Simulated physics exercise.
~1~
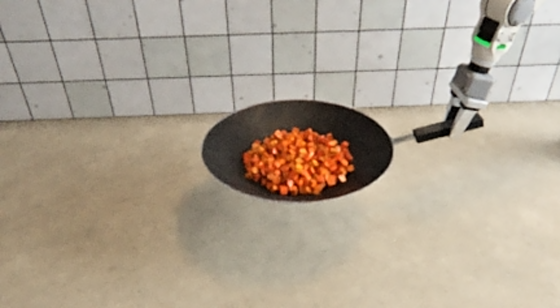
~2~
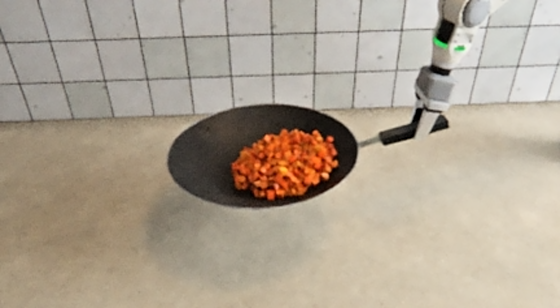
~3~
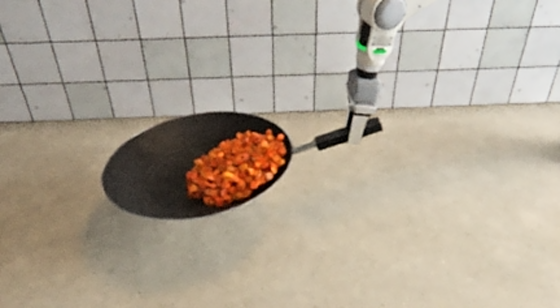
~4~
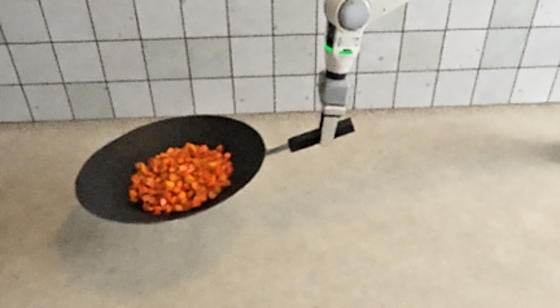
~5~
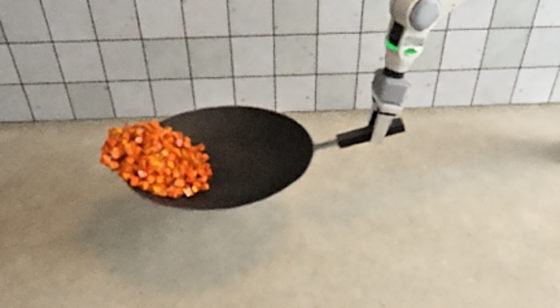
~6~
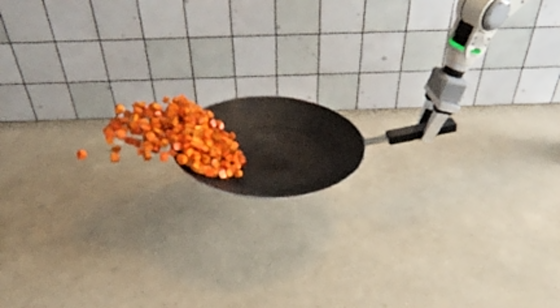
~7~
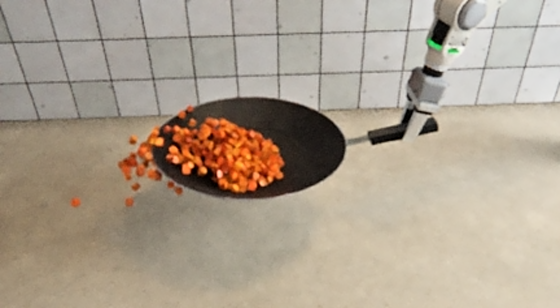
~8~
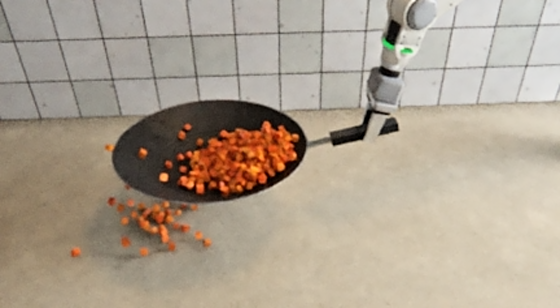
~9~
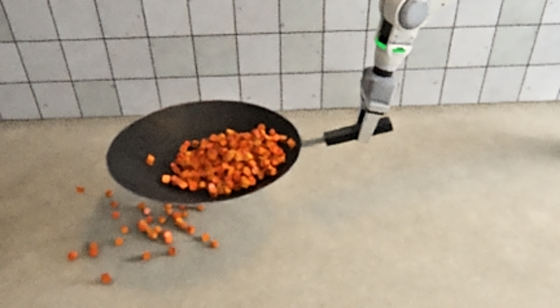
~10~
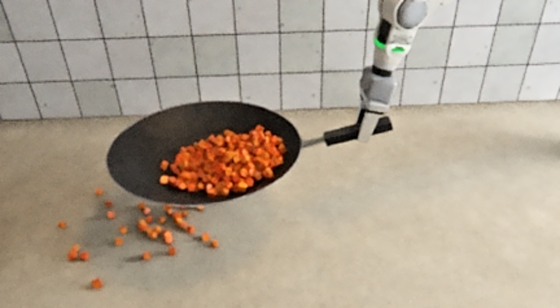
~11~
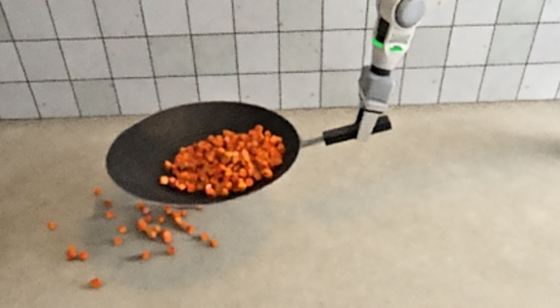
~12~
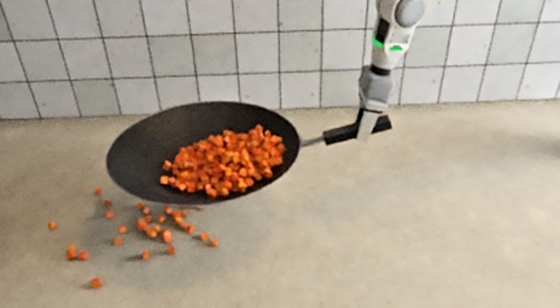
Robot arm swinging a dark wok of orange vegetable dice left, then right and back, spilling some onto the table before stopping.
